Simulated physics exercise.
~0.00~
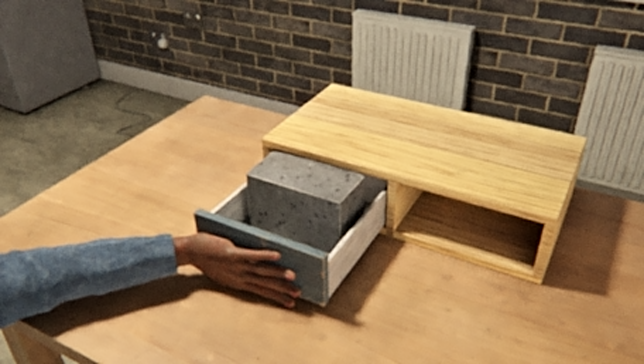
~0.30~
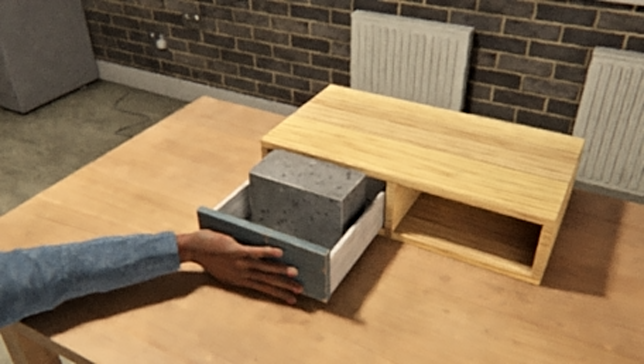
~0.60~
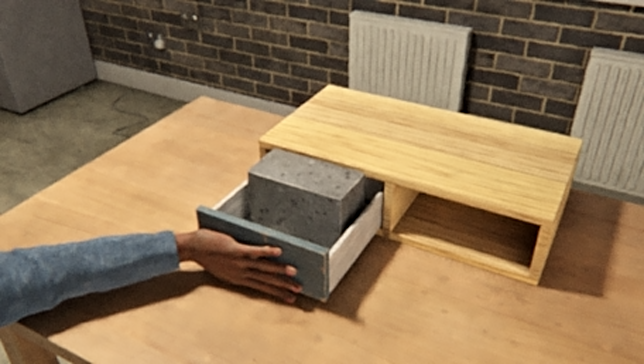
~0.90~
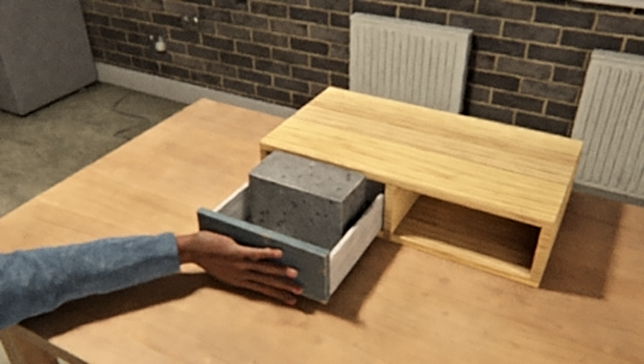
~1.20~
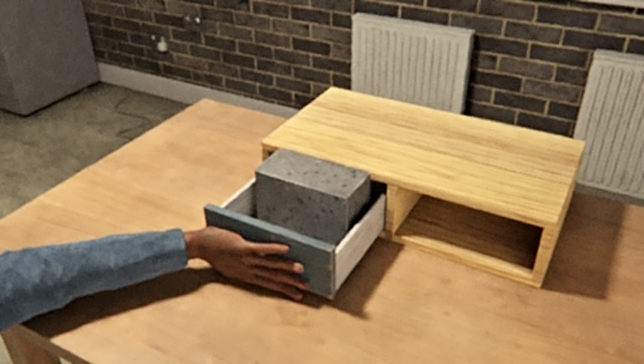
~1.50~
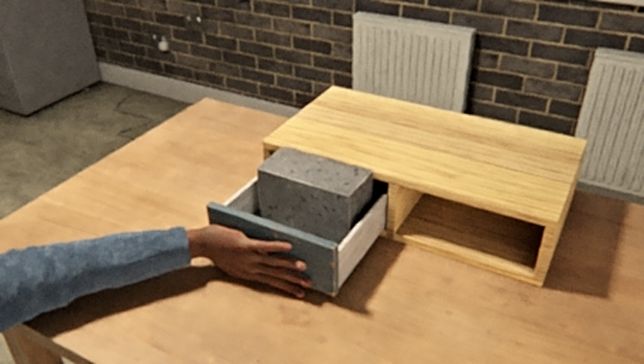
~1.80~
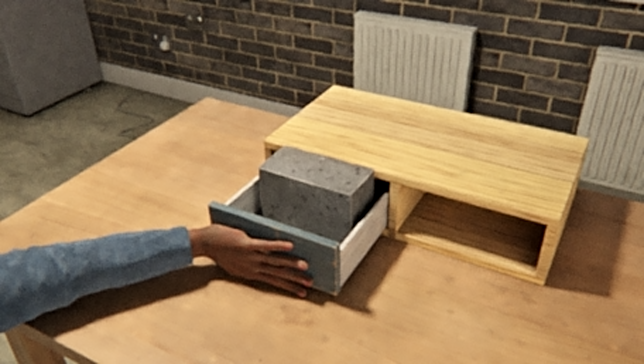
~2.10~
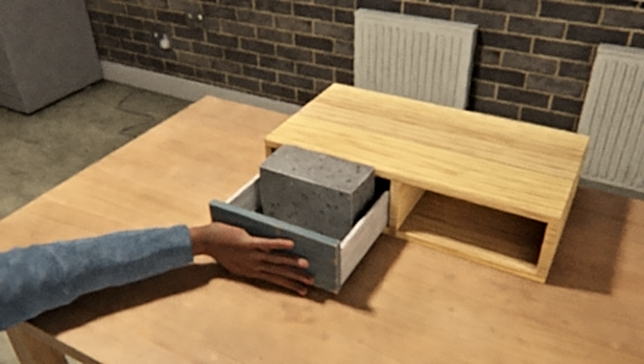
In a room with a dark brick wall and white radiators, a slightly swaying camera looks down at an angle on a light wooden table. A pale wooden chest sits on it, with an empty open compartment on the right and a blue-grey fronted drawer pulled out on the left, holding a speckled grey block. A hand in a blue sleeve reaches in from the left and rests against the drawer front. It pushes the drawer inward very slightly, the block riding along upright. The drawer then stops and stays ajar, the hand still against it.
